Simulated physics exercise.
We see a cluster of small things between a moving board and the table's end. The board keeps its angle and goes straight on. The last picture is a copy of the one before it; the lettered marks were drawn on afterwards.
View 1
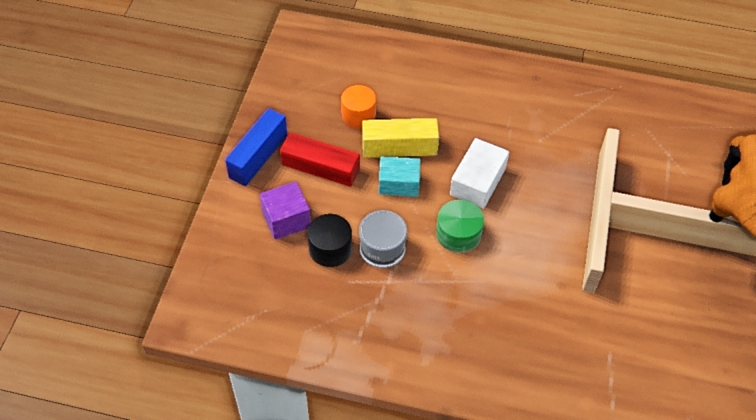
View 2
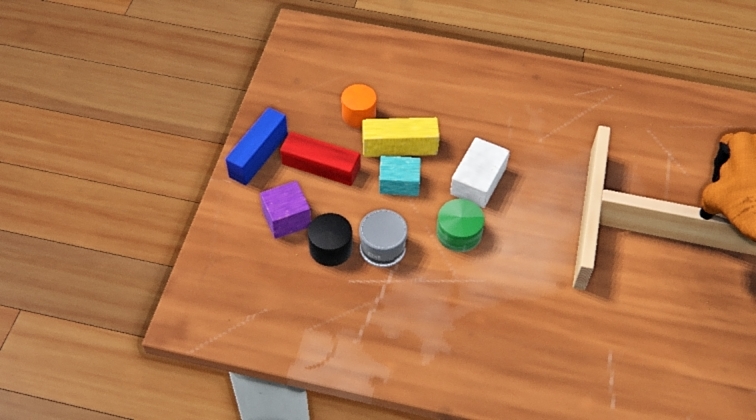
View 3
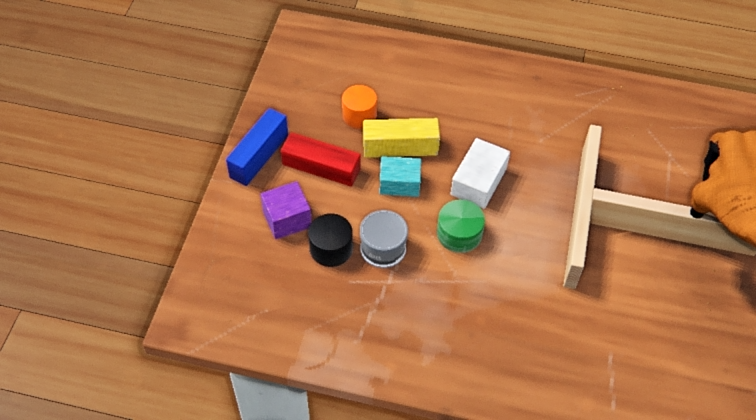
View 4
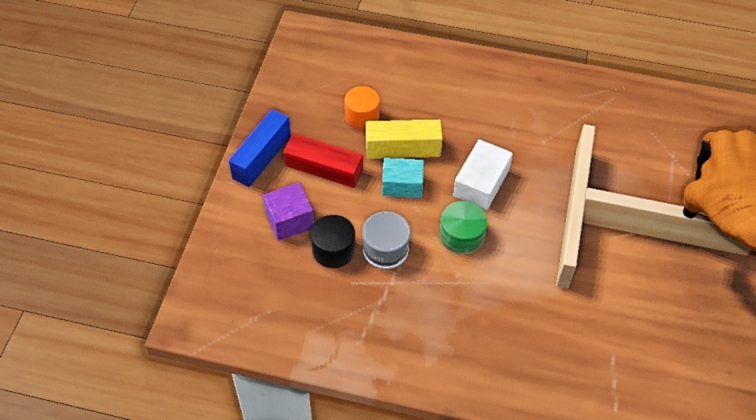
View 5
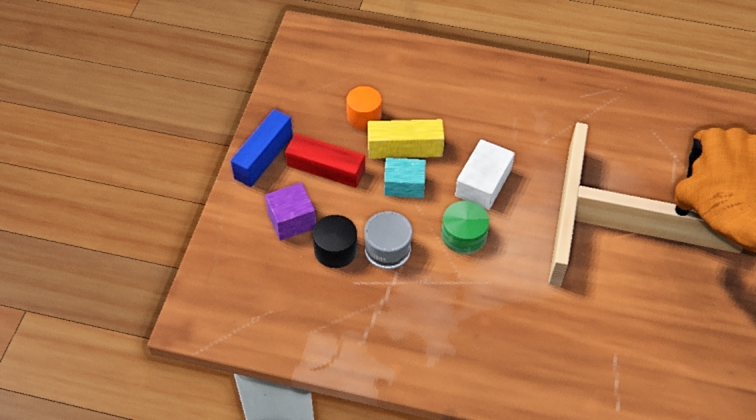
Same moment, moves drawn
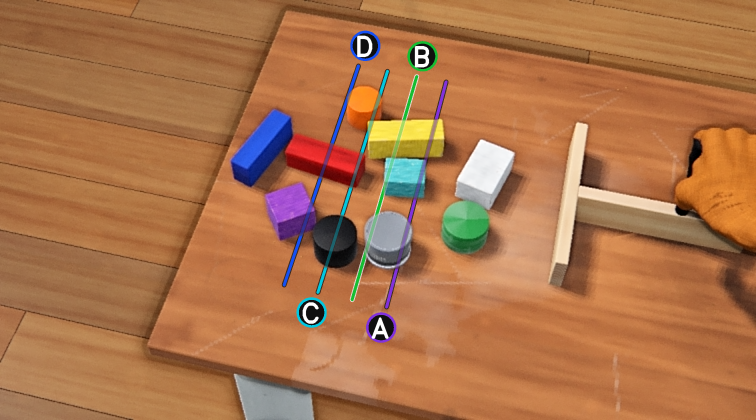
We see a cluster of small coloured blocks and round pieces resting on a wooden table while a gloved hand at the right slides a T-shaped wooden pusher a short way left toward them, without touching them.
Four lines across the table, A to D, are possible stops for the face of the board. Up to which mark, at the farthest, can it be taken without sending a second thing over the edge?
At C, and not beyond.
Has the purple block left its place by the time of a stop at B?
No.
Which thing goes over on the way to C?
It is the blue stick.
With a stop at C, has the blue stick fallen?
Yes.
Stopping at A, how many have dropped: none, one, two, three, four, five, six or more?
The count is none.
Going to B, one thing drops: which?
The blue stick.
On the marked copy, A at (419, 185); B at (387, 179); C at (356, 173); D at (324, 166).
With C. Early on, board (494, 174); green tin (454, 225); white block (469, 174).
Further on, board (418, 159); blue stick (250, 146); red stick (298, 158).
At the end, board (361, 148); blue stick over the edge; red stick (243, 148); one fallen.
As for the rest, A is within the limit but short; B is within the limit but short; D drops two.
